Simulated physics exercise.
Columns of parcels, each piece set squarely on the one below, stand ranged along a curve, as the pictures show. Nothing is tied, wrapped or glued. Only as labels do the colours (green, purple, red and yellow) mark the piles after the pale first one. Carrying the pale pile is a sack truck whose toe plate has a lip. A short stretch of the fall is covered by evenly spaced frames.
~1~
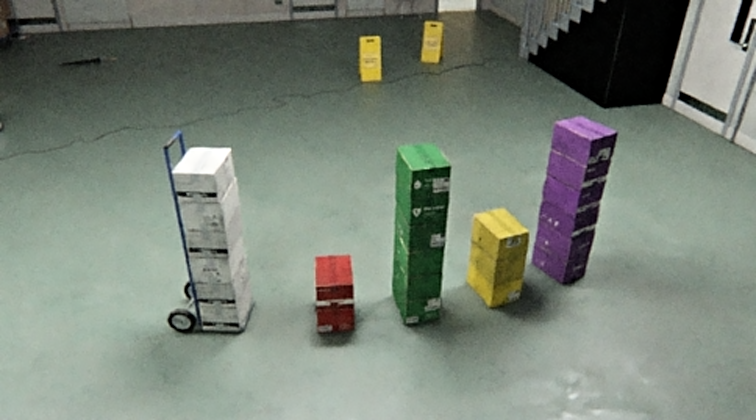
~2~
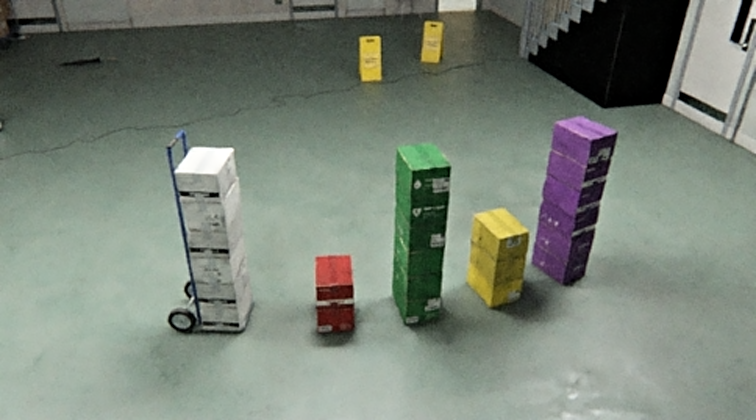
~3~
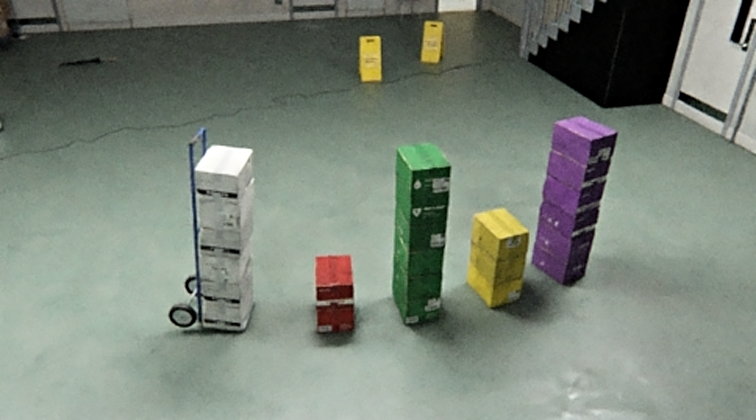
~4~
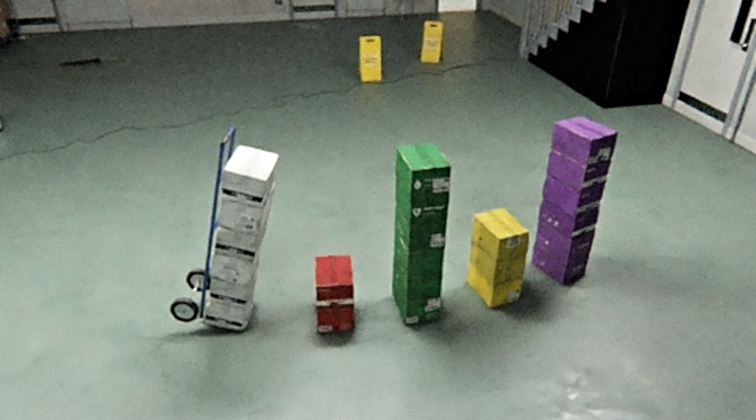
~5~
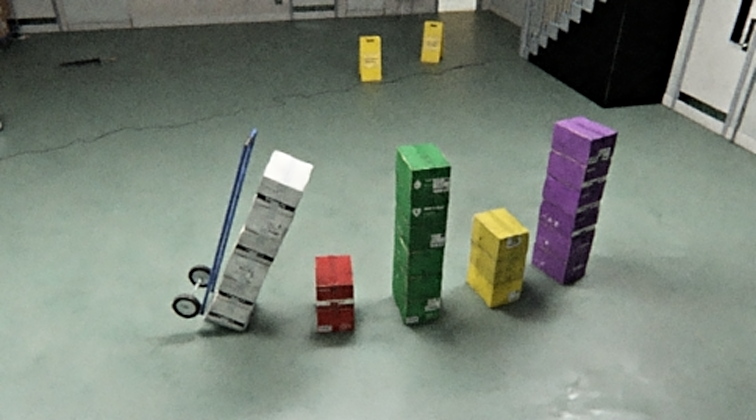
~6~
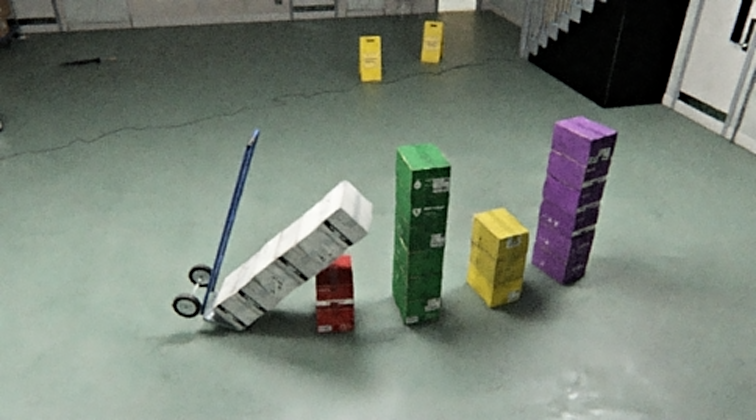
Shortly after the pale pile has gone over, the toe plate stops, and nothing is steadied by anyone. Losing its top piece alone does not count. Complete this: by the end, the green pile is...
By the end the green pile is still up.
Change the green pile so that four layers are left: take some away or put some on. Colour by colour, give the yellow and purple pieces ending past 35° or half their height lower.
Yellow: 0; purple: 0.
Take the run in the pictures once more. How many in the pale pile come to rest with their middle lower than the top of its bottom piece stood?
The number is 3.
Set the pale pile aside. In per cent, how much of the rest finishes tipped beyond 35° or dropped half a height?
I'd reckon near 0 in a hundred.
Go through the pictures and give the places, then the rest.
In the first picture (places mark the middle of the side facing us), truck frame (174, 189) level; top green parcel (431, 183); top purple parcel (570, 144); the rest undisturbed.
In the second picture, truck frame (176, 189) rocked barely; top green parcel (431, 183).
In the third picture, truck frame (193, 186) rocked a little, top of the pale pile leaning a little; top green parcel (431, 183); the rest undisturbed.
In the fourth picture, truck frame (218, 184) rocked a little, top of the pale pile leaning a little; top green parcel (431, 183); the rest undisturbed.
In the fifth picture, truck frame (236, 185) rocked clearly, top of the pale pile leaning clearly; top green parcel (431, 183); the rest undisturbed.
In the sixth picture, truck frame (238, 185) rocked clearly, top of the pale pile leaning well over; top green parcel (431, 183); top purple parcel (570, 144); the rest undisturbed.
Soon after the last picture, 6 of the pale pile down; none of the 6 green parcels down (0 of 17 in all colours); top green parcel unmoved; top red parcel shifted a little.
A little later, 6 of the pale pile down; none of the 6 green parcels down (0 of 17 in all colours); top green parcel shifted a little; top red parcel shifted a little.
At rest, 6 of the pale pile down; none of the 6 green parcels down (0 of 17 in all colours); top green parcel unmoved; top red parcel shifted a little. As the last picture would show them, middles, top green parcel near (423, 170), top red parcel near (344, 283).
